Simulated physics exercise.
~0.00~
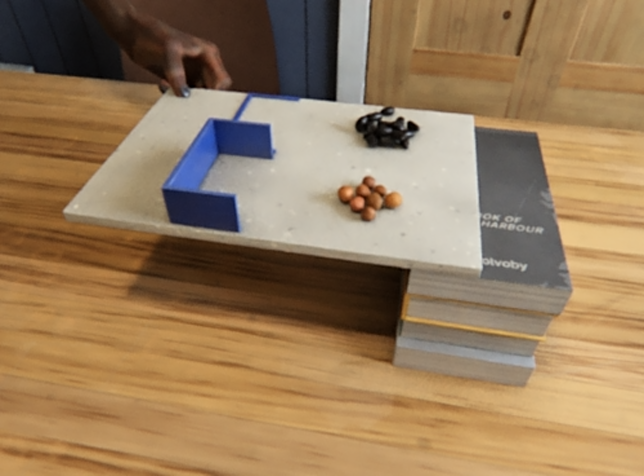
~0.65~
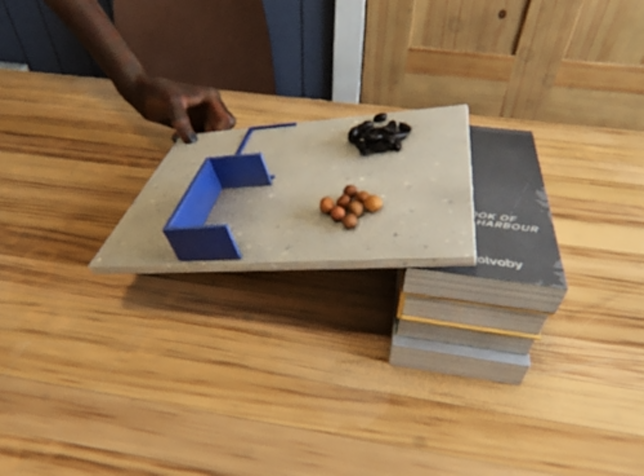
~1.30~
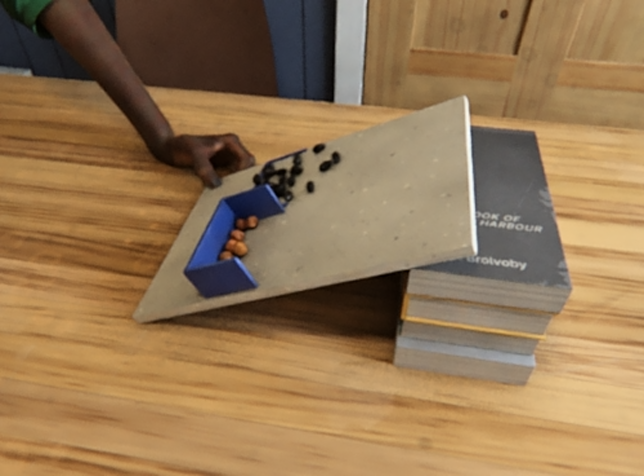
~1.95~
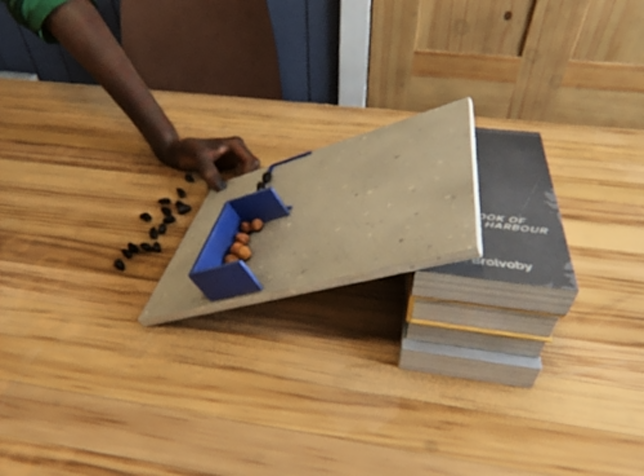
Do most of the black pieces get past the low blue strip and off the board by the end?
Yes, most of the black pieces go past the low strip and end up scattered on the table to the left, while the brown balls stay gathered behind the taller blue barrier.
On a striped wooden table, seen from slightly above, a pale speckled board rests its right end on a stack of books with a dark cover on top. A hand holds the far left edge, near a tall blue barrier in front and a low blue strip behind. Small brown balls and shiny black pieces sit toward the right. The hand lowers the left end, and both groups stay put at first. As the slope steepens, the brown balls reach the tall barrier while the black pieces are still travelling down. Finally the brown balls sit gathered there, and most black pieces lie scattered on the table to the left.
